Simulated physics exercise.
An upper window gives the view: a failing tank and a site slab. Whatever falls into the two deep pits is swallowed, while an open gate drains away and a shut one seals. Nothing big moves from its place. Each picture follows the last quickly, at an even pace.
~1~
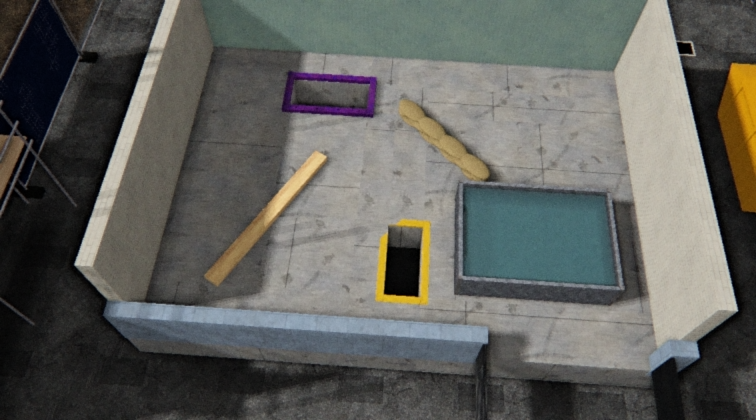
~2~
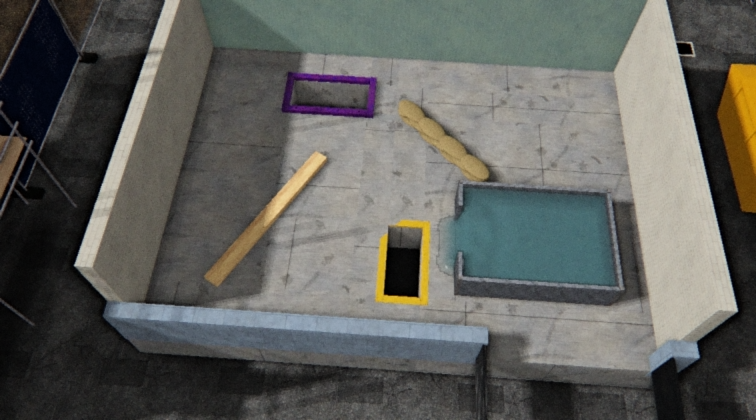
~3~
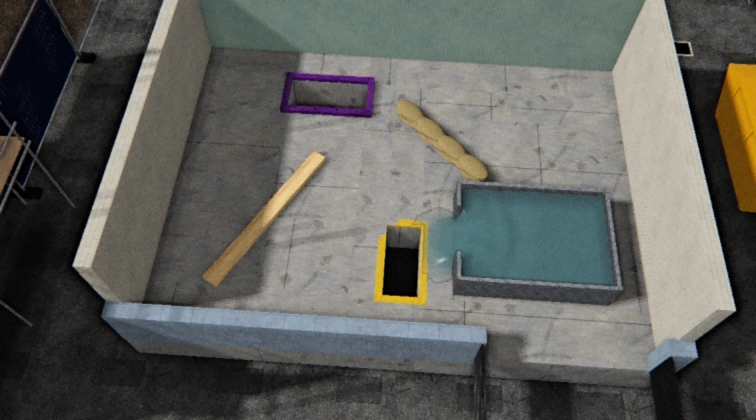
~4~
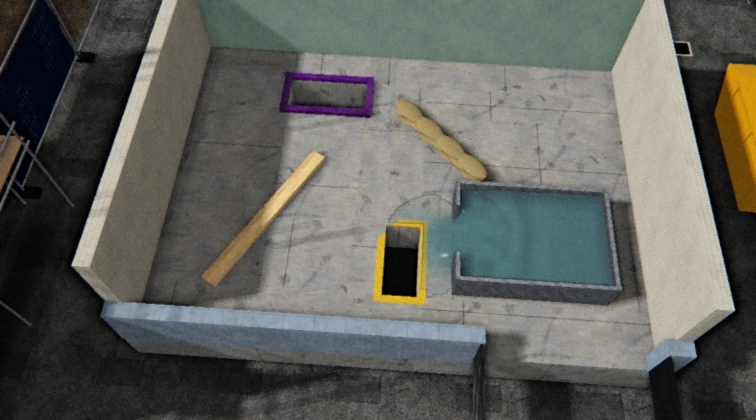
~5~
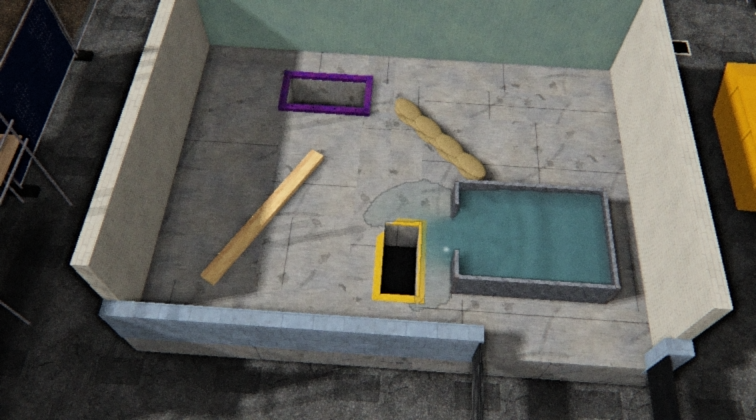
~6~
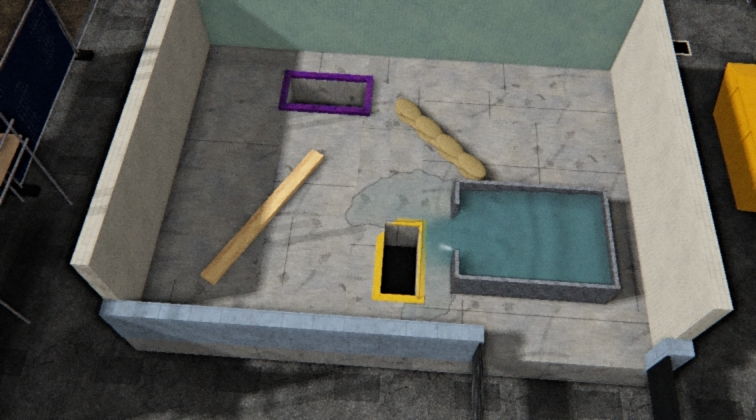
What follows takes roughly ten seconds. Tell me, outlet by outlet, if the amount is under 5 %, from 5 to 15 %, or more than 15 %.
My prediction: The gate takes in a trifling amount - short of five per cent. The yellow pit takes in a considerable amount - past fifteen per cent. The purple pit takes in a trifling amount - short of five per cent.
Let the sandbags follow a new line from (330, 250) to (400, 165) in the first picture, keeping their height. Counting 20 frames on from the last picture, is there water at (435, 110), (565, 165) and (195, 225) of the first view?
Taken one by one - inundated; unaffected; unaffected.
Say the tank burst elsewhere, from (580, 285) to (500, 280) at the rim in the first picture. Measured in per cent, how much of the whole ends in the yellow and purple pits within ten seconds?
Shares: Yellow at 2 percent, purple at 0 percent.
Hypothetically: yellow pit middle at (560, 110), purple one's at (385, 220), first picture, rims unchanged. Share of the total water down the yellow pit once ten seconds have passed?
Share for yellow, in per cent: 0.
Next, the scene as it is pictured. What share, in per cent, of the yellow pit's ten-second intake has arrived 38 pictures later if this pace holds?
Roughly 80 percent.
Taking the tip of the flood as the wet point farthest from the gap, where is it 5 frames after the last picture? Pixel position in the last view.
The wet point farthest out is around (306, 182).
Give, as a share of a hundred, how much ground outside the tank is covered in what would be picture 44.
Roughly 15 %.
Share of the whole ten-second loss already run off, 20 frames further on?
By then, close to 60 % of it.
A moment on, water covers 10 % of the floor; the gate 0 %, the yellow pit 15 %, the purple pit 0 %.
Next, water covers 10 % of the floor; the gate 0 %, the yellow pit 25 %, the purple pit 0 %.
Then, water covers 15 % of the floor; the gate 0 %, the yellow pit 37 %, the purple pit 0 %.
Later, water covers 15 % of the floor; the gate 0 %, the yellow pit 51 %, the purple pit 0 %.
In the end, water covers 25 % of the floor; the gate 0 %, the yellow pit 63 %, the purple pit 0 %.
